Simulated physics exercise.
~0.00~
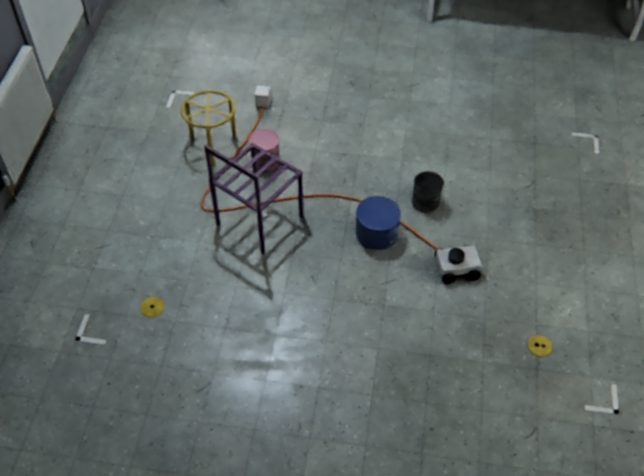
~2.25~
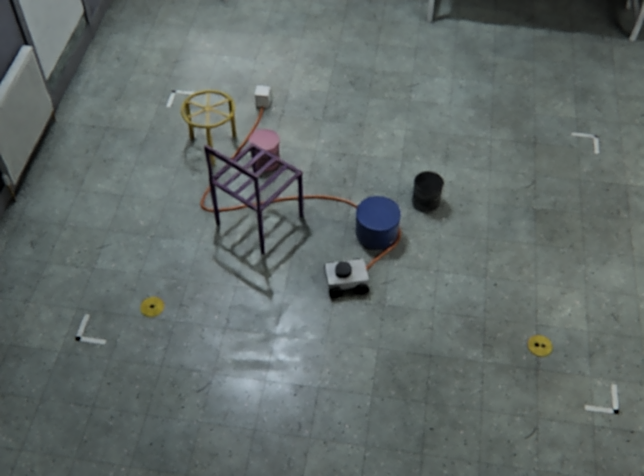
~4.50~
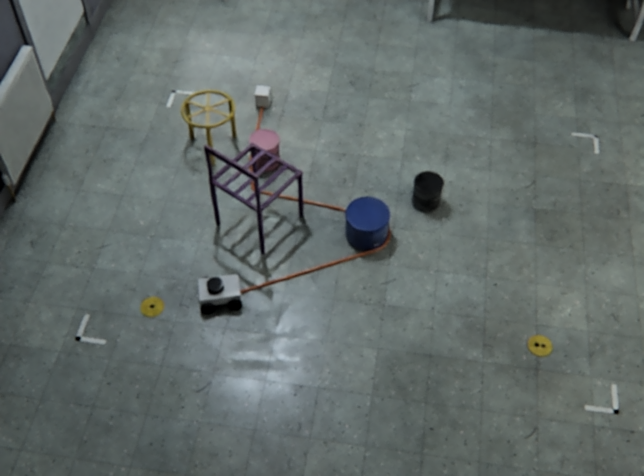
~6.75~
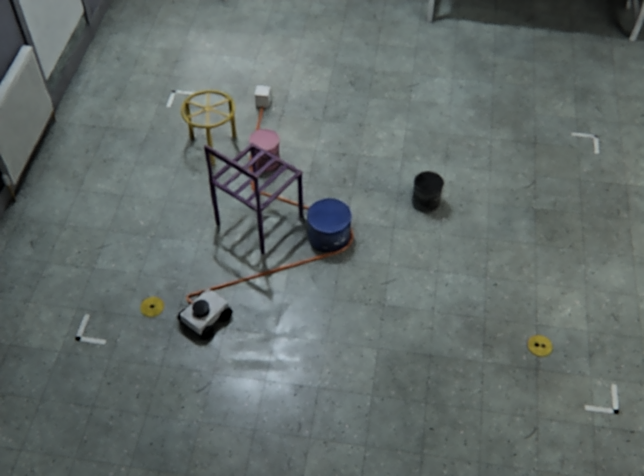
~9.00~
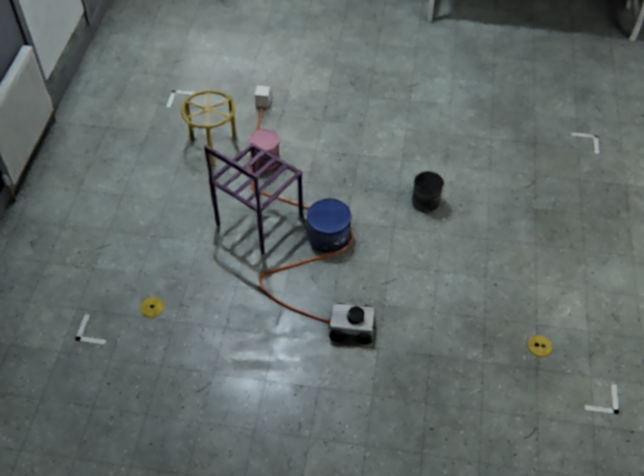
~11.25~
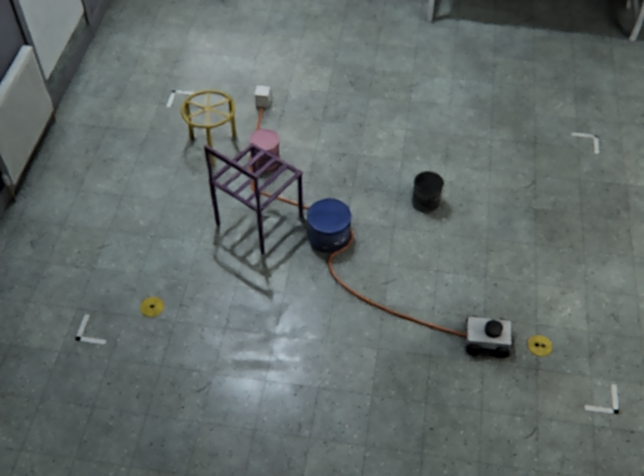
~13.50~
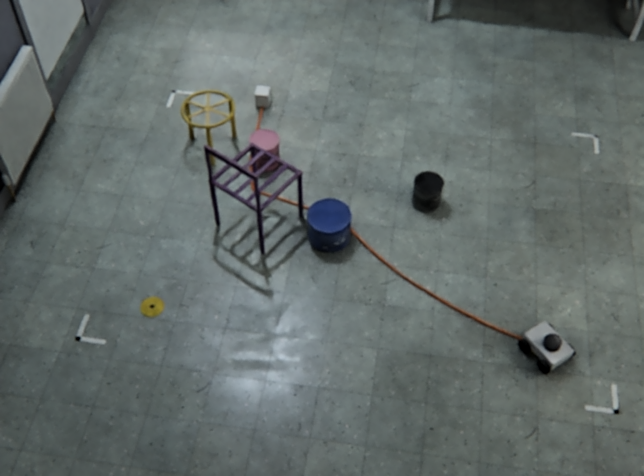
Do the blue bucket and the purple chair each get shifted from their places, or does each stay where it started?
The two turn out differently. The blue bucket gets shifted to the left, while the purple chair stays where it started.
